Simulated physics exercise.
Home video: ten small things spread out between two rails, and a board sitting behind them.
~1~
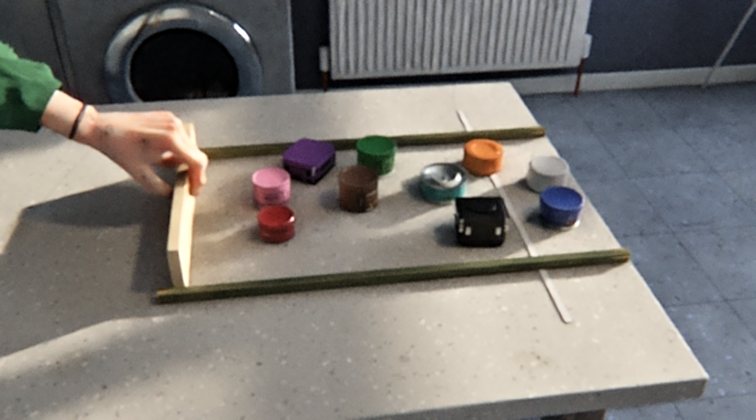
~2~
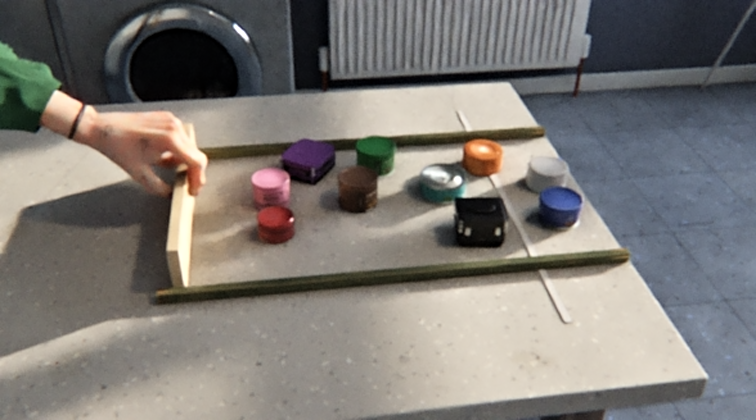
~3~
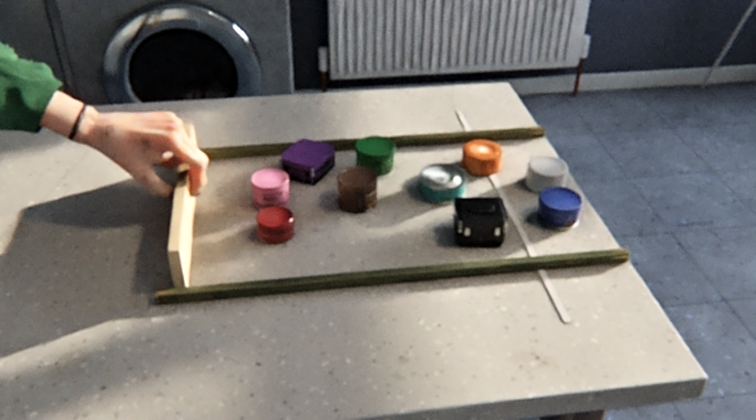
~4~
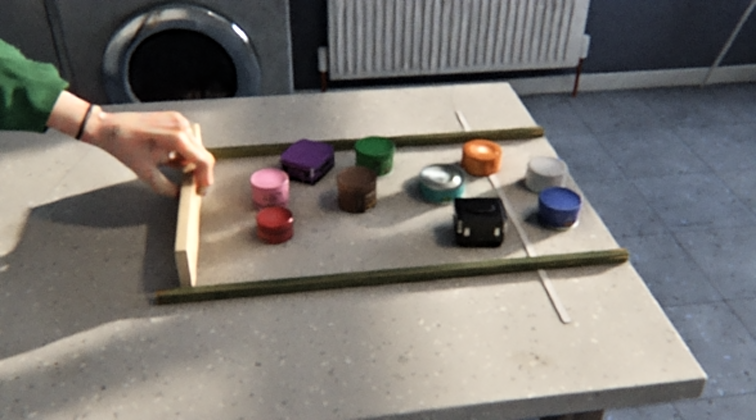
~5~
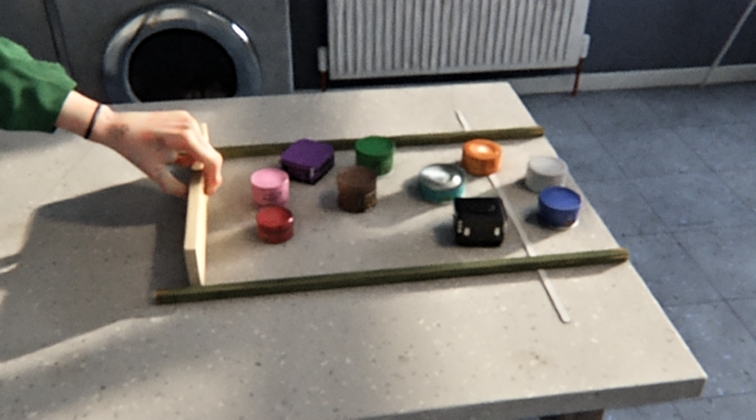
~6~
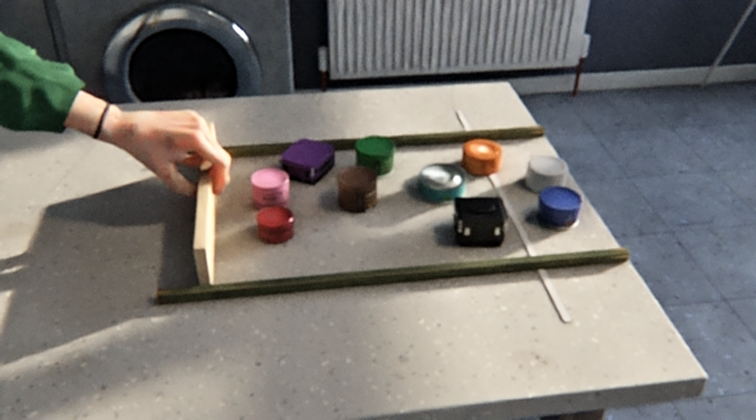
On a speckled tabletop, a hand in a green sleeve held a wooden board upright between two rails, then slid it slightly right towards ten small colourful tubs and boxes, which stayed still.
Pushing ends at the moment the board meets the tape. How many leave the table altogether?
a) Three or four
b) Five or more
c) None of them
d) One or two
(d) One or two.
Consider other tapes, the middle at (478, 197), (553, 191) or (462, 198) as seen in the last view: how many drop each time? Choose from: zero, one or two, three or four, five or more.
First not one, next at least five, finally none at all.
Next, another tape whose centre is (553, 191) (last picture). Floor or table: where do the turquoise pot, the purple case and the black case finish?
Turquoise pot goes off, purple case stays put, black case stays put.
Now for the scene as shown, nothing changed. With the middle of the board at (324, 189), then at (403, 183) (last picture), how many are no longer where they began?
First 5, after that 7.
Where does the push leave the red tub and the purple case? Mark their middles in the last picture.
The red tub at (532, 210), the purple case at (499, 143).
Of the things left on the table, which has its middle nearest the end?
It's the green pot that ends nearest.
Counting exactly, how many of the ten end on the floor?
The number is 2.
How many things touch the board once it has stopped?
Counting them up gives 5.
Soon after, none off yet; white lid at rest near (546, 174); blue tin at rest near (559, 208); orange lid at rest near (482, 158).
After that, none off yet; white lid at rest near (547, 175); blue tin at rest near (559, 208); orange lid displaced about its own width near (533, 155).
In the end, the number that fall off is one or two; gone, orange lid and white lid.
